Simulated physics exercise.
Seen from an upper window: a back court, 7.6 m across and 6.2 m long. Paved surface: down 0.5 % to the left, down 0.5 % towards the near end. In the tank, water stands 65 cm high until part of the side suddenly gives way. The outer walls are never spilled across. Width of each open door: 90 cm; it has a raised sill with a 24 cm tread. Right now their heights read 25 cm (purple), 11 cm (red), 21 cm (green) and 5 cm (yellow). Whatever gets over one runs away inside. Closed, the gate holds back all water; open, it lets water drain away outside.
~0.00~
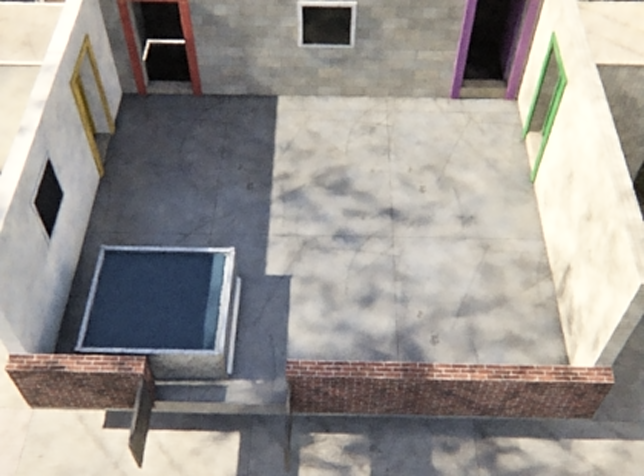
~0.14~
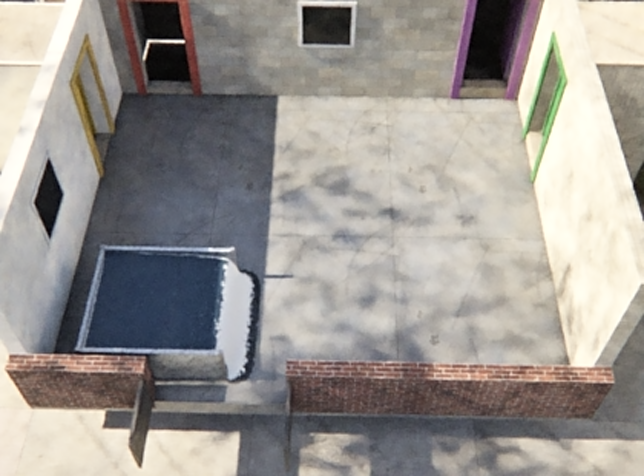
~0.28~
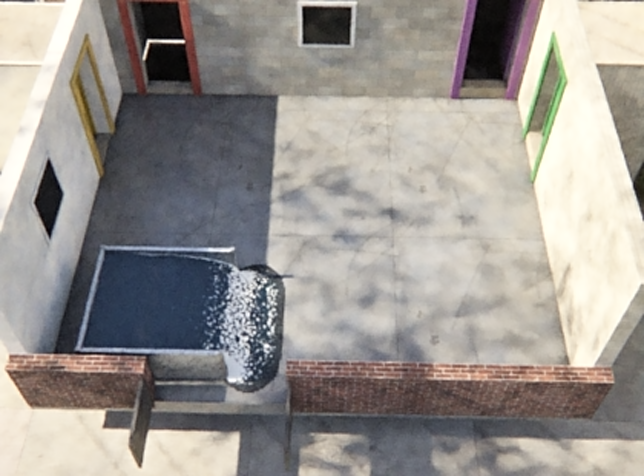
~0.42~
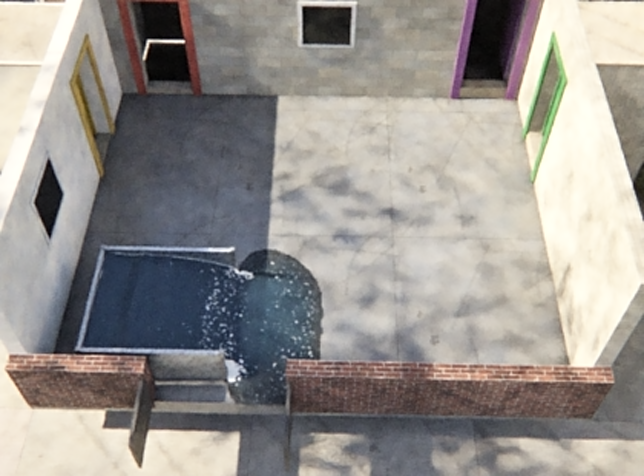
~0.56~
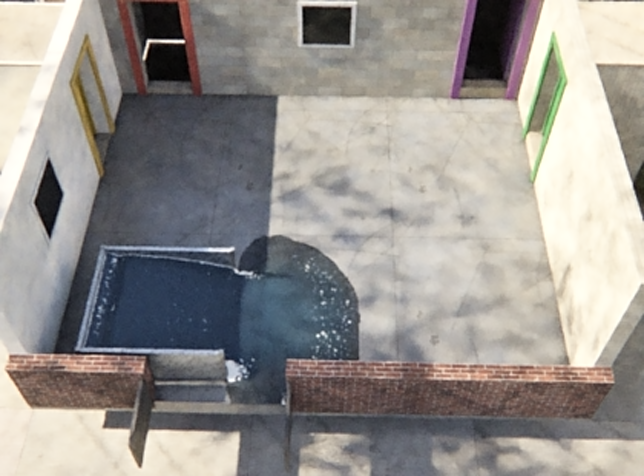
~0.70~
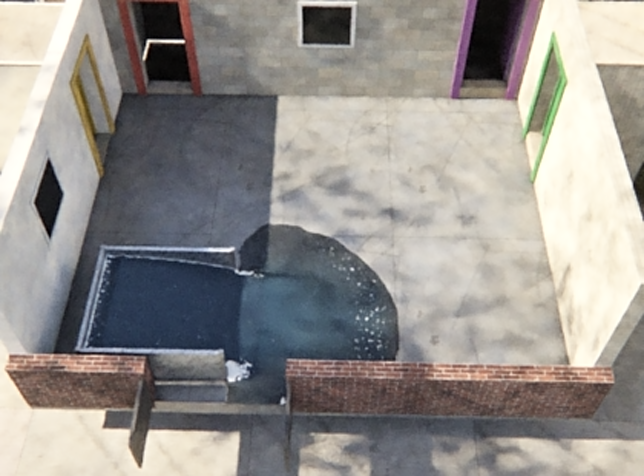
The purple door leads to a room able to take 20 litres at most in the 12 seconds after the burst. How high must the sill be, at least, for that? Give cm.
About 13 cm.
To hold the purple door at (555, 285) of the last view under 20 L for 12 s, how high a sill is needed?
Minimum: Close to 17 cm.
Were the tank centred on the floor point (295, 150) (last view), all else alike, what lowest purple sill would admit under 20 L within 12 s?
With that change, some 25 centimetres.
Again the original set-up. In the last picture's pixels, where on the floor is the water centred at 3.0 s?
The centre of all the water is around (390, 304).
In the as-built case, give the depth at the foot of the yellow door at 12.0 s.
The depth there is around 9.5 cm.
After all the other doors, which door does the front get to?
The yellow one comes last.
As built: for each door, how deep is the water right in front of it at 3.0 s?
Door by door, in centimetres - purple 0, red 0, green 6, yellow 0.
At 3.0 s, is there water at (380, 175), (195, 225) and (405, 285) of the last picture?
So the three spots come out swamped, spared, swamped, in that order.
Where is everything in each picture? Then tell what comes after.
The first frame shows the tank at (160, 300) is whole and still, 65 cm deep; the purple door at (491, 56) is dry.
In the second frame, water pours out at (228, 317) and has run 0.3 m, to (250, 347); about 9 cm deep outside, 65 cm at the back.
In the third frame, the front is at a hidden place, 0.7 m from the gap at (228, 318); 1.3 m2 of floor is wet, 65 cm left at the back.
In the fourth frame, the gap is at (228, 319), the front 1.3 m out at (315, 345); the back of the tank holds 64 cm.
In the fifth frame, the front is at (351, 360), 1.8 m from the gap at (228, 320); 4.3 m2 of floor is wet, 58 cm left at the back.
In the sixth frame, the gap is at (228, 320), the front 2.4 m out at (391, 346); the back of the tank holds 55 cm; 4.5 m in a straight line remain to the purple door at (491, 56).
After 1.4 s water covers 30 % of the floor, deepest (26 cm) near (237, 354); it has not reached the purple door.
After 3.0 s water covers 45 % of the floor, deepest (31 cm) near (536, 393); it has not reached the purple door.
After 12.0 s water covers 95 % of the floor, deepest (10 cm) near (102, 171); 3 cm at the purple door, 0 litres in over its 25 cm sill.
At the purple door as built, the water arrived by 4.0 s and peaked near 19 cm at 4.8 s.
Run again over the same 12 s with other heights there, 31 litres in over 11.5 cm, 5 litres over 16 cm. The limit of 20 litres is kept from about 13 cm up.
